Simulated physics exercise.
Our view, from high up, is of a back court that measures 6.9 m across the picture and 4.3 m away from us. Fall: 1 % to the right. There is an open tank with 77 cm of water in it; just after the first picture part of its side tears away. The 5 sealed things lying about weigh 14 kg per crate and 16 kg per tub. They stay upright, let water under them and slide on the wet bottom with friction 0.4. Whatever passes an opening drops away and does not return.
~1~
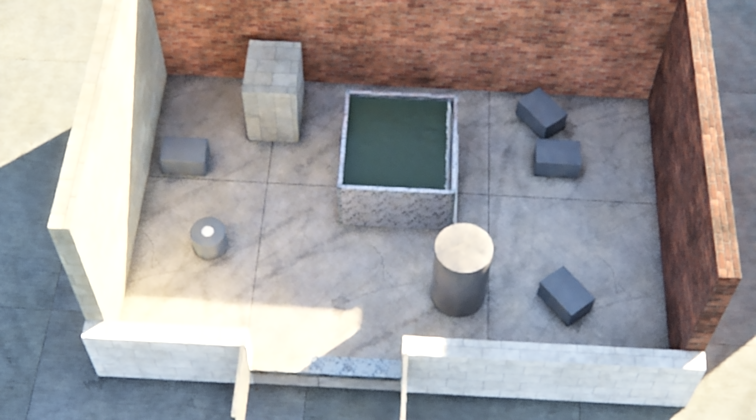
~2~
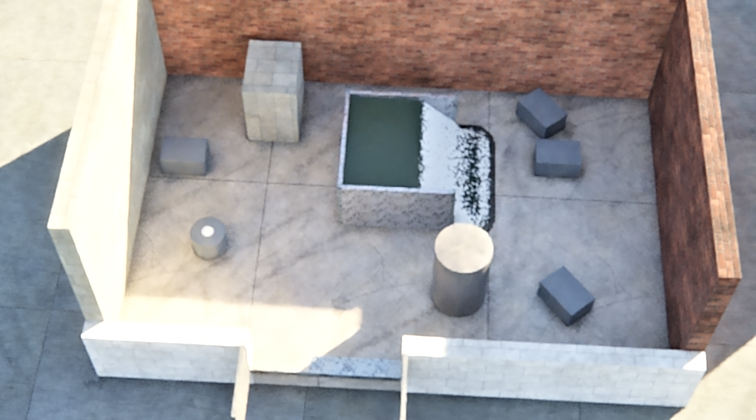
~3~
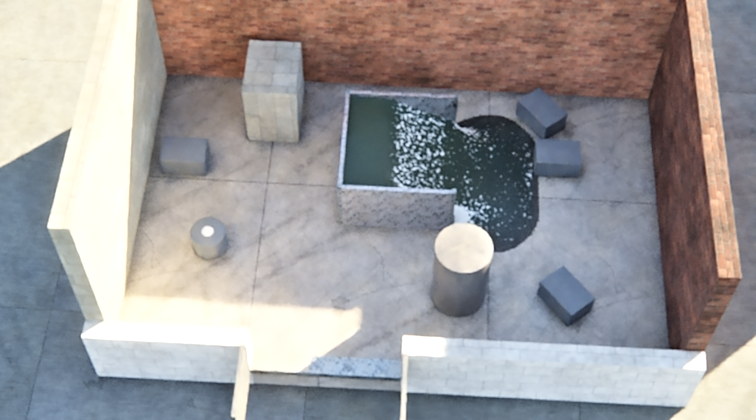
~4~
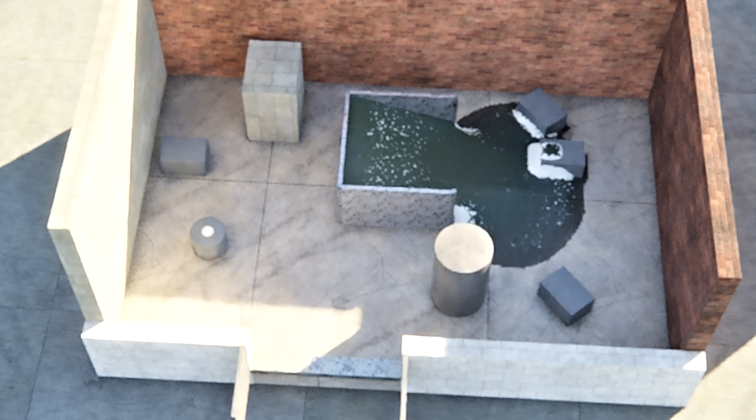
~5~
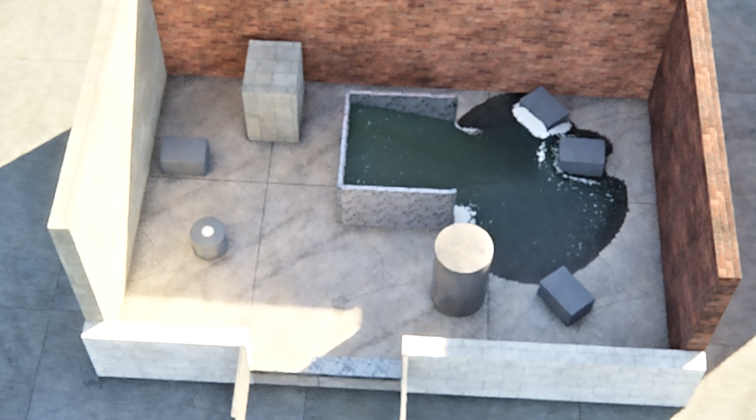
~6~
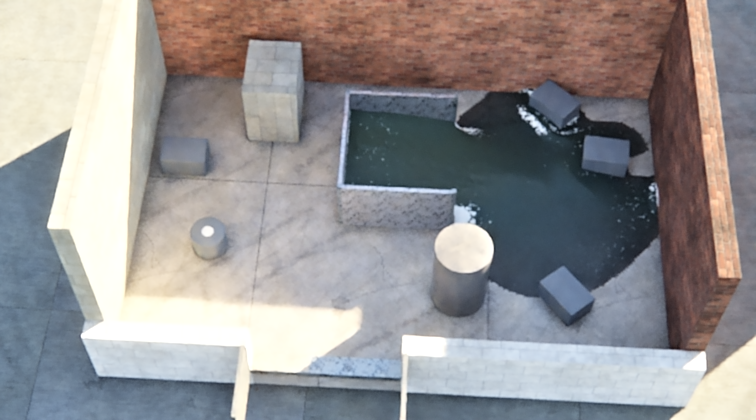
Dark water pours from the tank's right side, spreads across the court, and shifts two grey blocks.
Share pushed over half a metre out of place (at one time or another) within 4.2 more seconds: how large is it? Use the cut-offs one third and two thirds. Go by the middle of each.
One to two thirds.
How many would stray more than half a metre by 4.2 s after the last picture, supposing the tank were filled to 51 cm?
Count: 3.
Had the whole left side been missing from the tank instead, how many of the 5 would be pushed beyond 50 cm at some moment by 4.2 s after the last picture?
In that case 3 of them.
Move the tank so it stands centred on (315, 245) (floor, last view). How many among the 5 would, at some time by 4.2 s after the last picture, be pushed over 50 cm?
Count: 3.
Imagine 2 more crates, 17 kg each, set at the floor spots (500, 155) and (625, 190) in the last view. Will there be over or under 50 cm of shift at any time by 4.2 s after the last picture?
Outcome: Breaks the threshold first, breaks the threshold second.
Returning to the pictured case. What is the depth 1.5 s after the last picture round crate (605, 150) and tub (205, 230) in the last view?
First about 31 cm, second about 0 cm.
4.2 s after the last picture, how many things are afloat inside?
Answer: 3.
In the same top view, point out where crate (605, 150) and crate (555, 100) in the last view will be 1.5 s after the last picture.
Somewhere around (635, 145) and (615, 102).
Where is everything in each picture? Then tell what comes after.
In the first picture, a crate at (559, 152), on the bottom; a crate at (543, 107) rests on the ground; water covers 2.1 m2; 0 of 5 have shifted.
In the second picture, a crate at (559, 152) rests on the ground; a crate at (543, 107) rests on the ground; 3.1 m2 under water; 0 of 5 have shifted.
In the third picture, a crate at (559, 152) rests on the ground; a crate at (543, 107), on the bottom; water covers 4.4 m2; 0 of 5 have shifted.
In the fourth picture, a crate at (563, 152), on the bottom, 6 cm from its start; a crate at (543, 107), on the bottom; water covers 5.9 m2; 1 of 5 have shifted.
In the fifth picture, a crate at (582, 150), on the bottom, 32 cm from its start; a crate at (545, 106), on the bottom, 4 cm from its start; 7.6 m2 under water; 1 of 5 have shifted.
In the sixth picture, a crate at (607, 150) rests on the ground, 65 cm from its start; a crate at (556, 98), on the bottom, 24 cm from its start; water covers 9.4 m2; 2 of 5 have shifted.
Then, 0.4 s after the last picture 2 of 5 are over 50 cm from their spots; 1 afloat.
Then, 1.5 s after the last picture 2 of 5 are over 50 cm from their spots; 3 afloat.
Then, 2.8 s after the last picture 3 of 5 are over 50 cm from their spots; 3 afloat.
Then, 4.2 s after the last picture 3 of 5 are over 50 cm from their spots, and 3 have been at some point; 3 afloat.
